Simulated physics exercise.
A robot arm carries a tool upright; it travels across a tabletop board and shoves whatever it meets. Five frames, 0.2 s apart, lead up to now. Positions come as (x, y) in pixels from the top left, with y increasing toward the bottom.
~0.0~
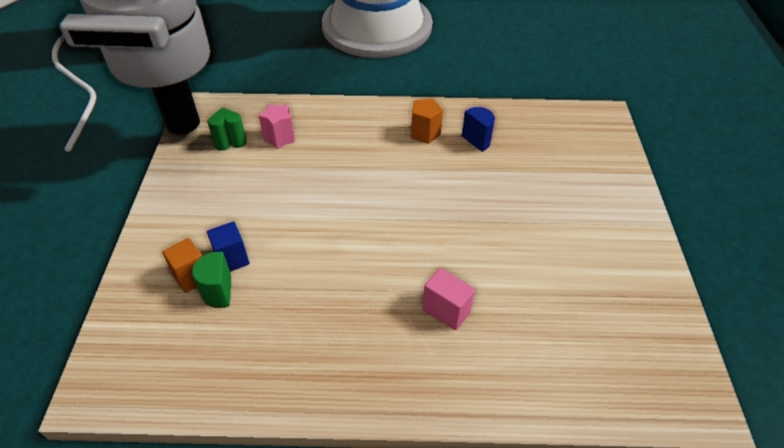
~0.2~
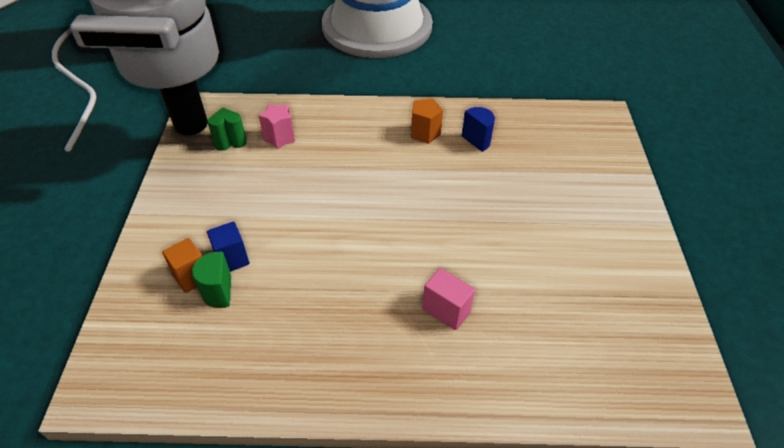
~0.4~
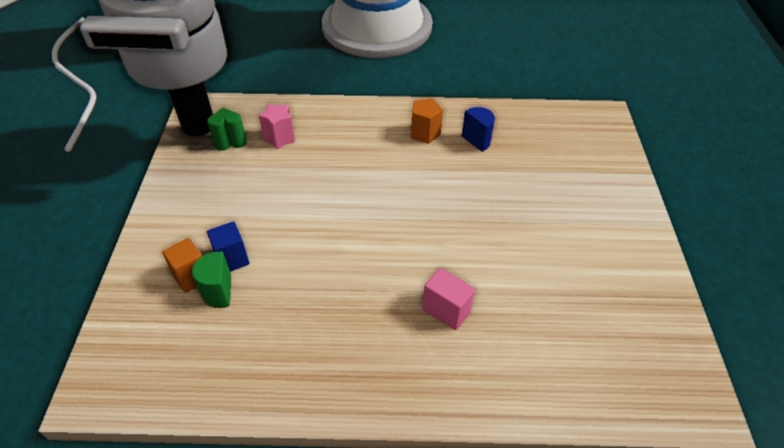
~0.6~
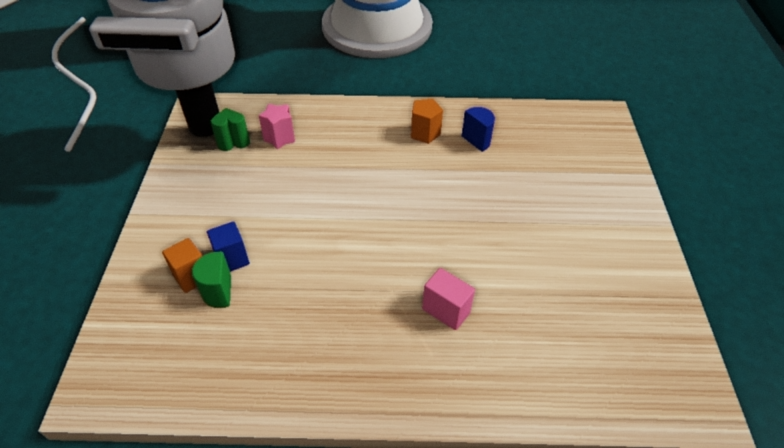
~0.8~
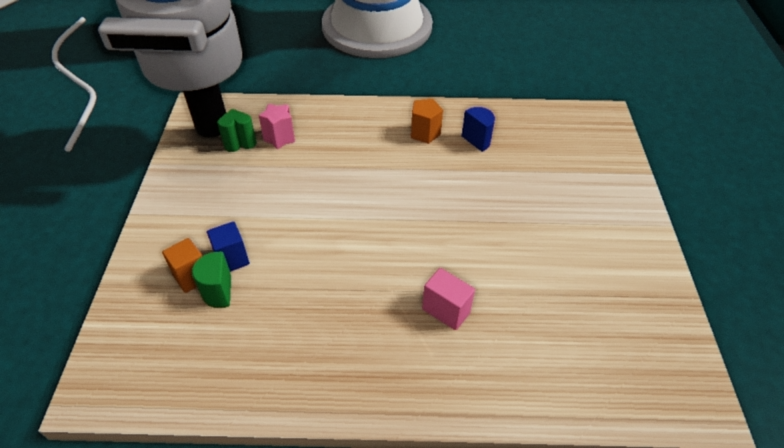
A robot arm with a dark cylindrical tip moves slowly right along the board's upper left edge, closing in on a green block. It then nudges the green block slightly right, narrowing the gap to the pink block beside it, while the other coloured blocks on the wooden board stay still.
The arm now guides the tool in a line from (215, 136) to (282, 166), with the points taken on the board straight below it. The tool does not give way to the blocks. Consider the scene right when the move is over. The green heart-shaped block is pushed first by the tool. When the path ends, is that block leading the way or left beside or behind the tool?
My answer is that the green heart-shaped block is still ahead.
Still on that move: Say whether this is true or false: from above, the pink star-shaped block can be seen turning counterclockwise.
This is true.
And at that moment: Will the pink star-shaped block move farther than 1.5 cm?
I believe not.
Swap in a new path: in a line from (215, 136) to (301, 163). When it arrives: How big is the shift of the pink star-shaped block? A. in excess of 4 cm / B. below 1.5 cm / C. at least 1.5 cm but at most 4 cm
I choose C.
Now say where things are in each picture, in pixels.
Tool tip (183, 124); block tops, green heart-shaped block (223, 116); pink star-shaped block (276, 112), in the first frame.
Tool (191, 125); blocks unchanged, in the second frame.
Tool (199, 126); blocks unchanged, in the third frame.
Tool (206, 126); green heart-shaped block (227, 116), in the fourth frame.
Tool (213, 127); green heart-shaped block (234, 117); pink star-shaped block (276, 112), in the fifth frame.
What follows on the original path. One third of the way, tool (235, 137); green heart-shaped block (259, 125), turned 15° anticlockwise; pink star-shaped block (280, 111).
Two thirds of the way, tool (258, 147); green heart-shaped block (284, 133), turned 30° anticlockwise; pink star-shaped block (282, 111), turned 20° anticlockwise.
At the end, tool (280, 157); green heart-shaped block (309, 141), turned 40° anticlockwise; pink star-shaped block (282, 111), turned 20° anticlockwise.
